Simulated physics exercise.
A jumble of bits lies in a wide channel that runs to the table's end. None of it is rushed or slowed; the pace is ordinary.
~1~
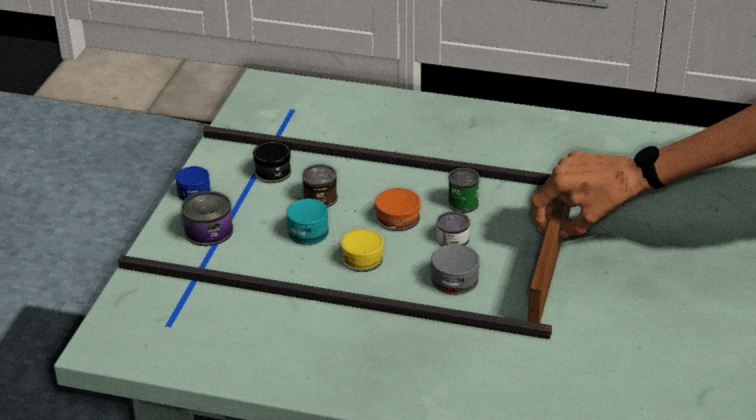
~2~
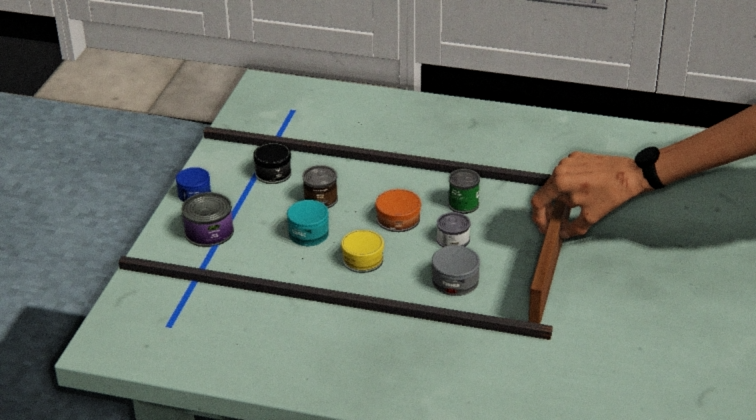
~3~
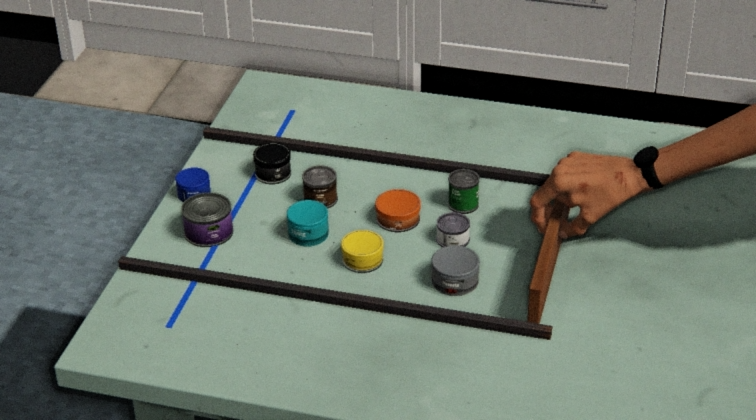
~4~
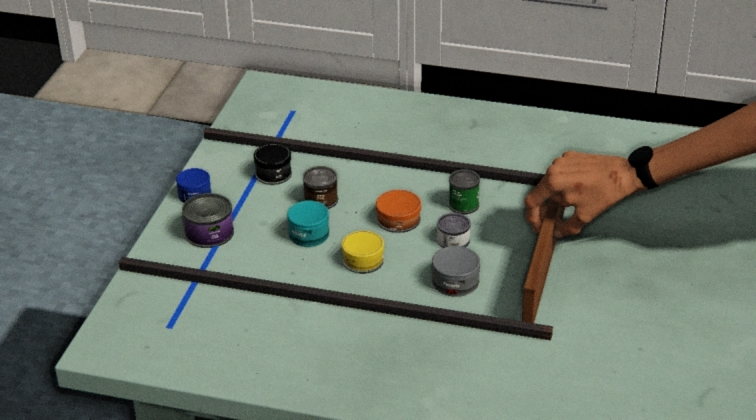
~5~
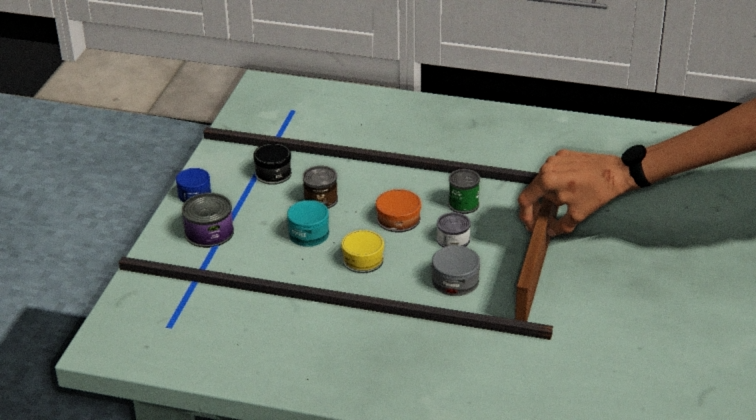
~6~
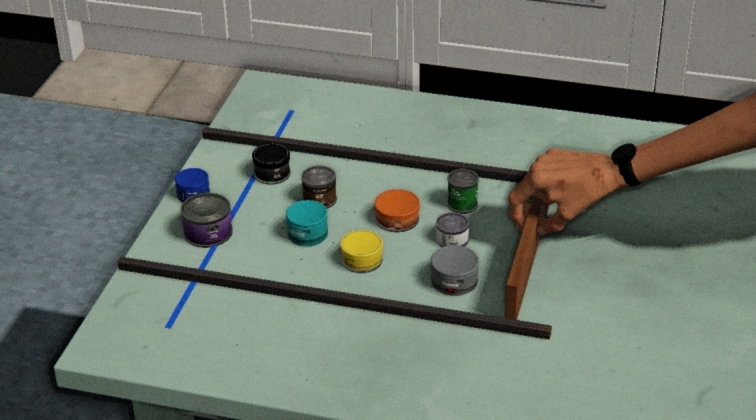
On a pale green table, small colourful tubs and tins sat still between two dark rails while a hand at the right held a wooden board, then slid it slightly left toward them.
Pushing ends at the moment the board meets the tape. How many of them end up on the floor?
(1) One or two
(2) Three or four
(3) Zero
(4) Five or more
Answer: 1.
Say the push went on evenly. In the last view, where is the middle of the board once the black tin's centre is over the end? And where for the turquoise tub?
Black tin: (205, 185); turquoise tub: (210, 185).
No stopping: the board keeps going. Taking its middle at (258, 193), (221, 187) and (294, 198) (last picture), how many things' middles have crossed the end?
0; 2; 0.
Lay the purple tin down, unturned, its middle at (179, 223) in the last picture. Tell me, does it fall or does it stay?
The purple tin would be still up.
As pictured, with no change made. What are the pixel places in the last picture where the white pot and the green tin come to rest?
White pot at (217, 204), green tin at (244, 155).
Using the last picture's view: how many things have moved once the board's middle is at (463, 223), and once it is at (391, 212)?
Moved so far: 3, later 6.
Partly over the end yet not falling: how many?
As for overhanging, the count is 0.
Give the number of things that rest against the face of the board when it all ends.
4 touch it.
Soon after, none off yet; blue tub at rest near (193, 186); purple tin at rest near (207, 220); black tin at rest near (272, 164).
By the end, the number that fall off is one or two; fallen, purple tin and blue tub.
